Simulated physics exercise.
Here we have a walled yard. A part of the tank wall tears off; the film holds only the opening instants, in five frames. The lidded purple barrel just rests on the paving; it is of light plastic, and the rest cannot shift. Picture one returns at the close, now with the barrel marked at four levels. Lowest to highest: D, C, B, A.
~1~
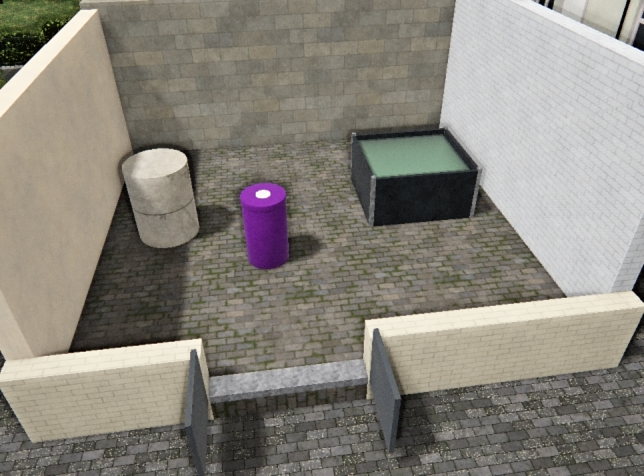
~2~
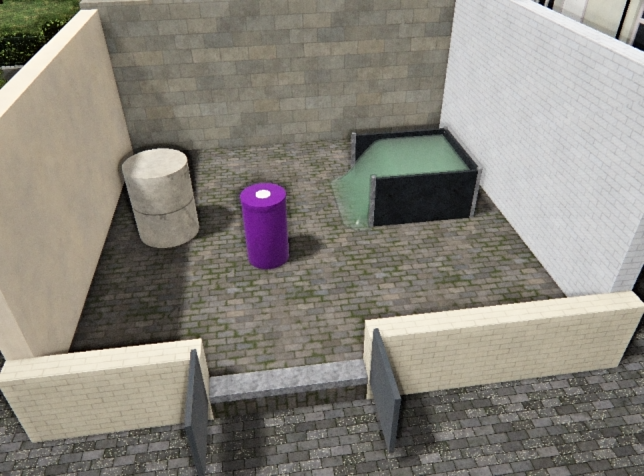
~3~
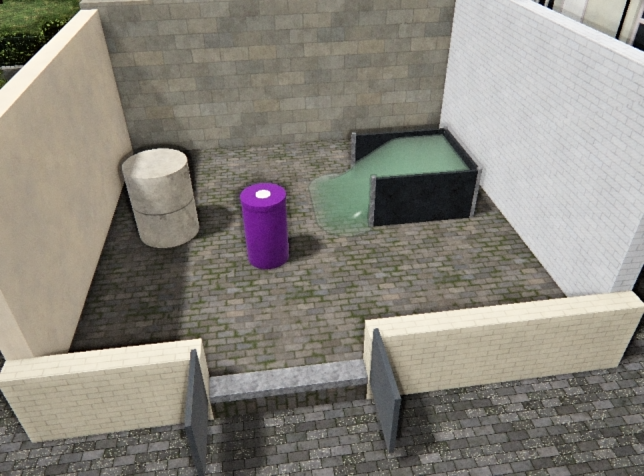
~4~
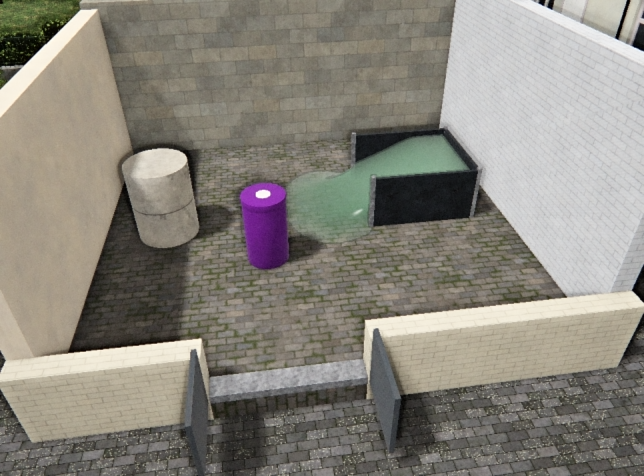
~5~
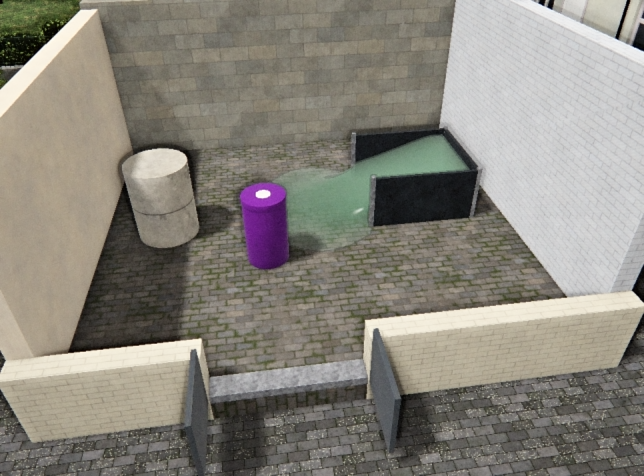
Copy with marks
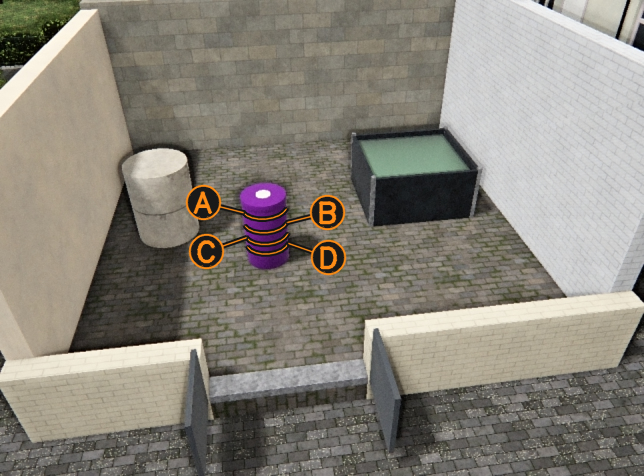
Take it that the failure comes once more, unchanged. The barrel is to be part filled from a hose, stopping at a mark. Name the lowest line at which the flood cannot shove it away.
Line D.
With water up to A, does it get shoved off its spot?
No, not at all.
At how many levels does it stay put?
All of the four.
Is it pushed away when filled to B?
No, not at all.
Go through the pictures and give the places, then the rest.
Lid of the purple barrel at (263, 195); tank full, its middle at (412, 157); open gate at (285, 333), in the first picture.
In the second picture, 2 % of the ground wet, in view closest to the barrel at (357, 225).
In the third picture, 4 % of the ground wet, in view closest to the barrel at (335, 231).
In the fourth picture, 7 % of the ground wet, in view closest to the barrel at (306, 230).
Lid of the purple barrel at (263, 195); 11 % of the ground wet, in view closest to the barrel at (283, 236), in the fifth picture.
On the marked copy, A at (265, 219); B at (267, 232); C at (268, 244); D at (269, 253); from the bottom up D, C, B, A.
With A, it does not move.
With B, it does not move.
With C, it does not move.
With D, it does not move.
